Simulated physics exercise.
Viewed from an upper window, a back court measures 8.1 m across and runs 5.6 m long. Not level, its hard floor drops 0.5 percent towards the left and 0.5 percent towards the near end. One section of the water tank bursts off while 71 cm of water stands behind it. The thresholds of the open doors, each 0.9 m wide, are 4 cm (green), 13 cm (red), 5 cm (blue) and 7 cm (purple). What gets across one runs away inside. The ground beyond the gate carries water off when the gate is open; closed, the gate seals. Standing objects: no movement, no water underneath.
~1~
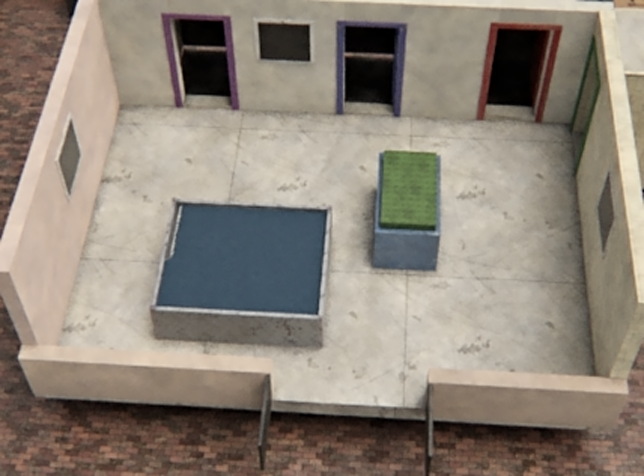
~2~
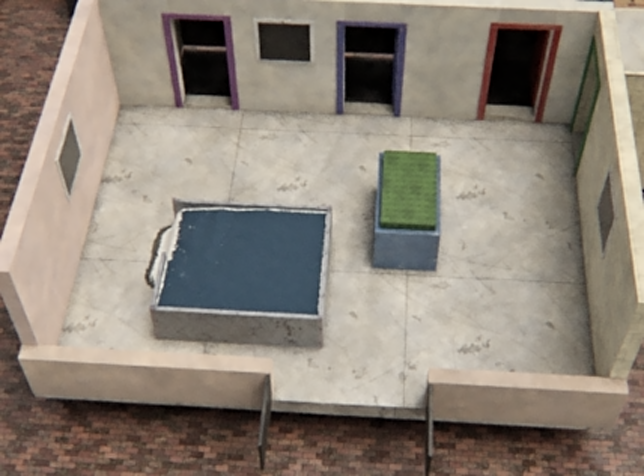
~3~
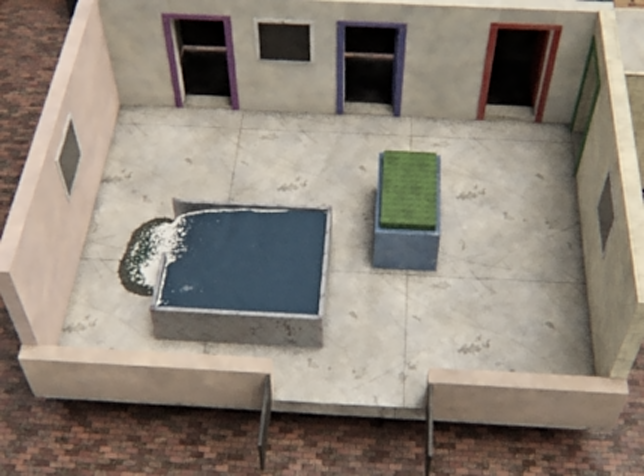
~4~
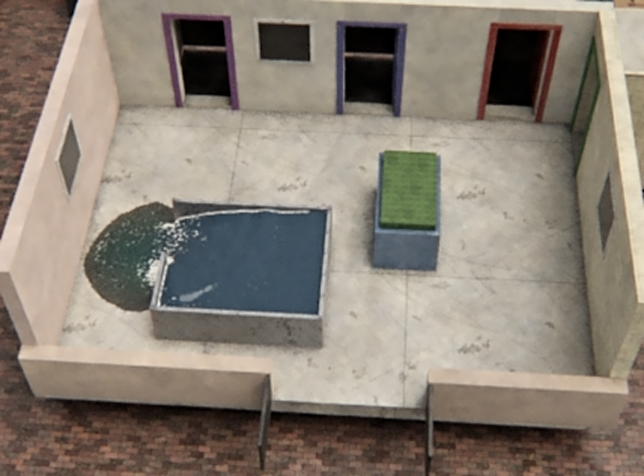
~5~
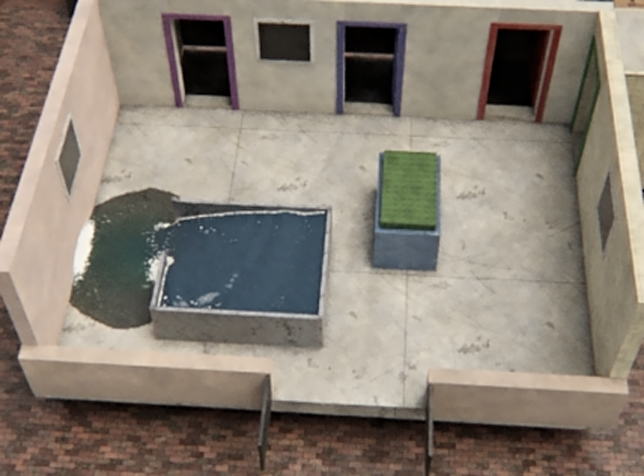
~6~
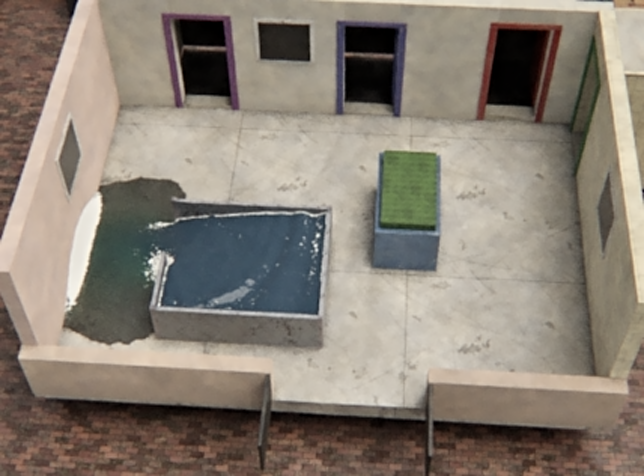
The clip shows a walled court with a still, dark blue water tank beside a green-topped block; water pours from the tank's left side, foams across the pale floor, and spreads along the left wall and towards the near end.
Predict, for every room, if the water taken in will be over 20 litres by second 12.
Prediction: For the green door, over 20 litres; for the red door, not over 20 litres; for the blue door, not over 20 litres; for the purple door, over 20 litres.
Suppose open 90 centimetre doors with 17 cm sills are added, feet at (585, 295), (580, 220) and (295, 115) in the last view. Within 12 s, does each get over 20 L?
In turn: Below, under, not over.
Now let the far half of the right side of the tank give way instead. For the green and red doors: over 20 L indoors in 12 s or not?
Against that limit: Green past it, red not over.
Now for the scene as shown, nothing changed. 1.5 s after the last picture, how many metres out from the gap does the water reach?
That works out near 3.6 m.
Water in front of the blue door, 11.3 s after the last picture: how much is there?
Depth: ~ 2.5 cm.
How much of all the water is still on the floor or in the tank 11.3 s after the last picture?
About 80 percent of the water remains.
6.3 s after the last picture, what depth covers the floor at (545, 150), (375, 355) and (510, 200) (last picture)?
Close to 6, 3 and 2 centimetres.
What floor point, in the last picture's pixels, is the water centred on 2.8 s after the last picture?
The water's centre sits at about (198, 253).
Then, 0.7 s after the last picture water covers 15 % of the floor and is deepest (48 cm) near (95, 248); green door not reached, red door not reached, blue door not reached, purple door not reached.
Then, 1.5 s after the last picture water covers 20 % of the floor and is deepest (44 cm) near (95, 248); green door not reached, red door not reached, blue door not reached, purple door 10 cm at the sill, 0 L in.
Then, 2.8 s after the last picture water covers 40 % of the floor and is deepest (32 cm) near (51, 373); green door not reached, red door not reached, blue door 3 cm at the sill, 0 L in, purple door 16 cm at the sill, 40 L in.
Then, 6.3 s after the last picture water covers 90 % of the floor and is deepest (18 cm) near (51, 373); green door 10 cm at the sill, 22 L in, red door 2 cm at the sill, 0 L in, blue door 4 cm at the sill, 0 L in, purple door 11 cm at the sill, 112 L in.
Then, 11.3 s after the last picture water covers 100 % of the floor and is deepest (11 cm) near (51, 373); green door 7 cm at the sill, 91 L in, red door 8 cm at the sill, 0 L in, blue door 3 cm at the sill, 0 L in, purple door 7 cm at the sill, 131 L in.
